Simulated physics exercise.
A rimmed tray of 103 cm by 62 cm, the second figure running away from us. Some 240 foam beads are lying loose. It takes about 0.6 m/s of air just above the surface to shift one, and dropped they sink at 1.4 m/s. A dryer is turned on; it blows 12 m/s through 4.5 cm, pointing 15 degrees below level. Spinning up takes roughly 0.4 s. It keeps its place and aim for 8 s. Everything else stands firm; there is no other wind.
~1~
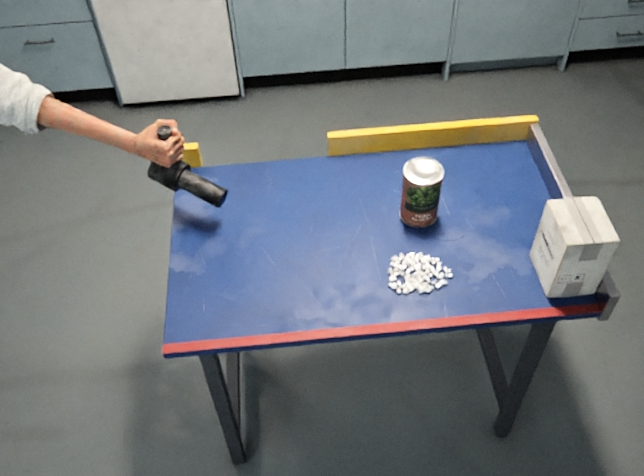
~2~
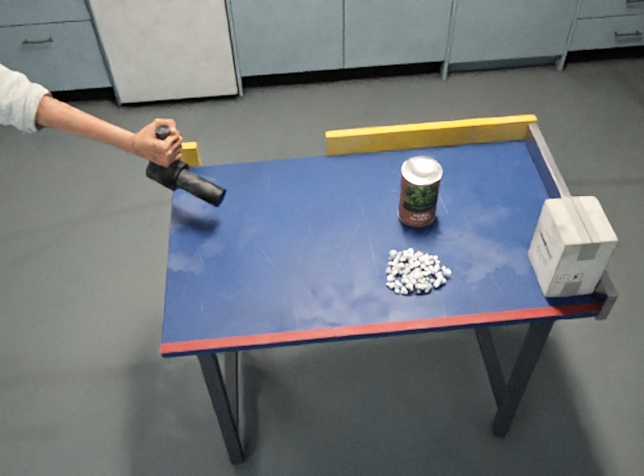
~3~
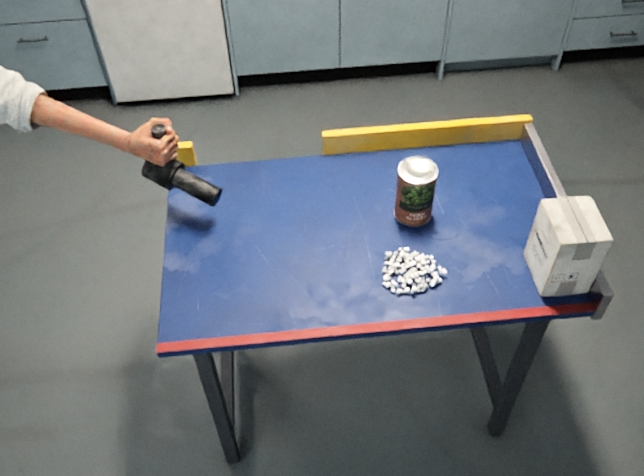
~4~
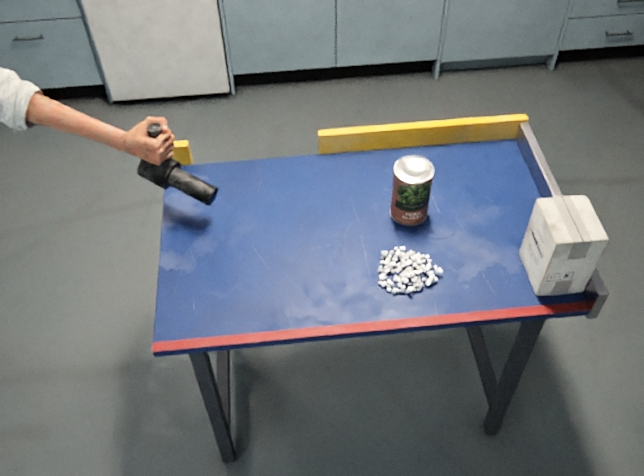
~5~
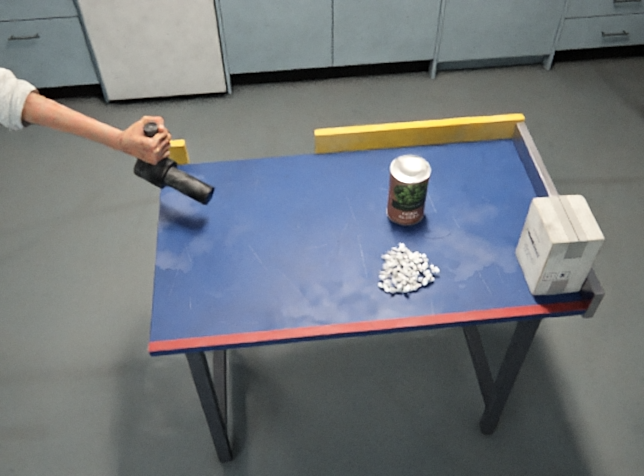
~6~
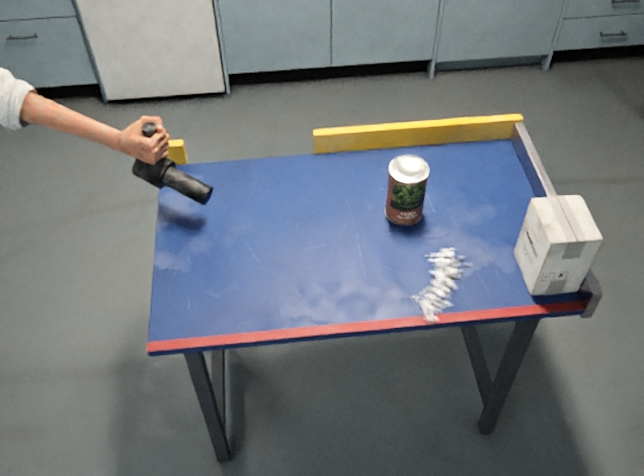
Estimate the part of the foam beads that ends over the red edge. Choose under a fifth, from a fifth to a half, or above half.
Of the foam beads, above half end over the red edge.
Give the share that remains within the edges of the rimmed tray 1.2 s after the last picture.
Some 10 per cent.
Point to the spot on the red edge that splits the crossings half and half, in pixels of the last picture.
Near (530, 315).
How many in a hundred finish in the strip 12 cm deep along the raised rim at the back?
About 5 %.
Then, 1.2 s after the last picture, 10 % are on the move or not yet settled, 90 % are over the red edge.
Then, 2.2 s after the last picture, 8 % are on the move or not yet settled, 90 % are over the red edge.
Then, 4.0 s after the last picture, 8 % are on the move or not yet settled, 90 % are over the red edge.
Then, 7.6 s after the last picture, at the end, 90 % are over the red edge.
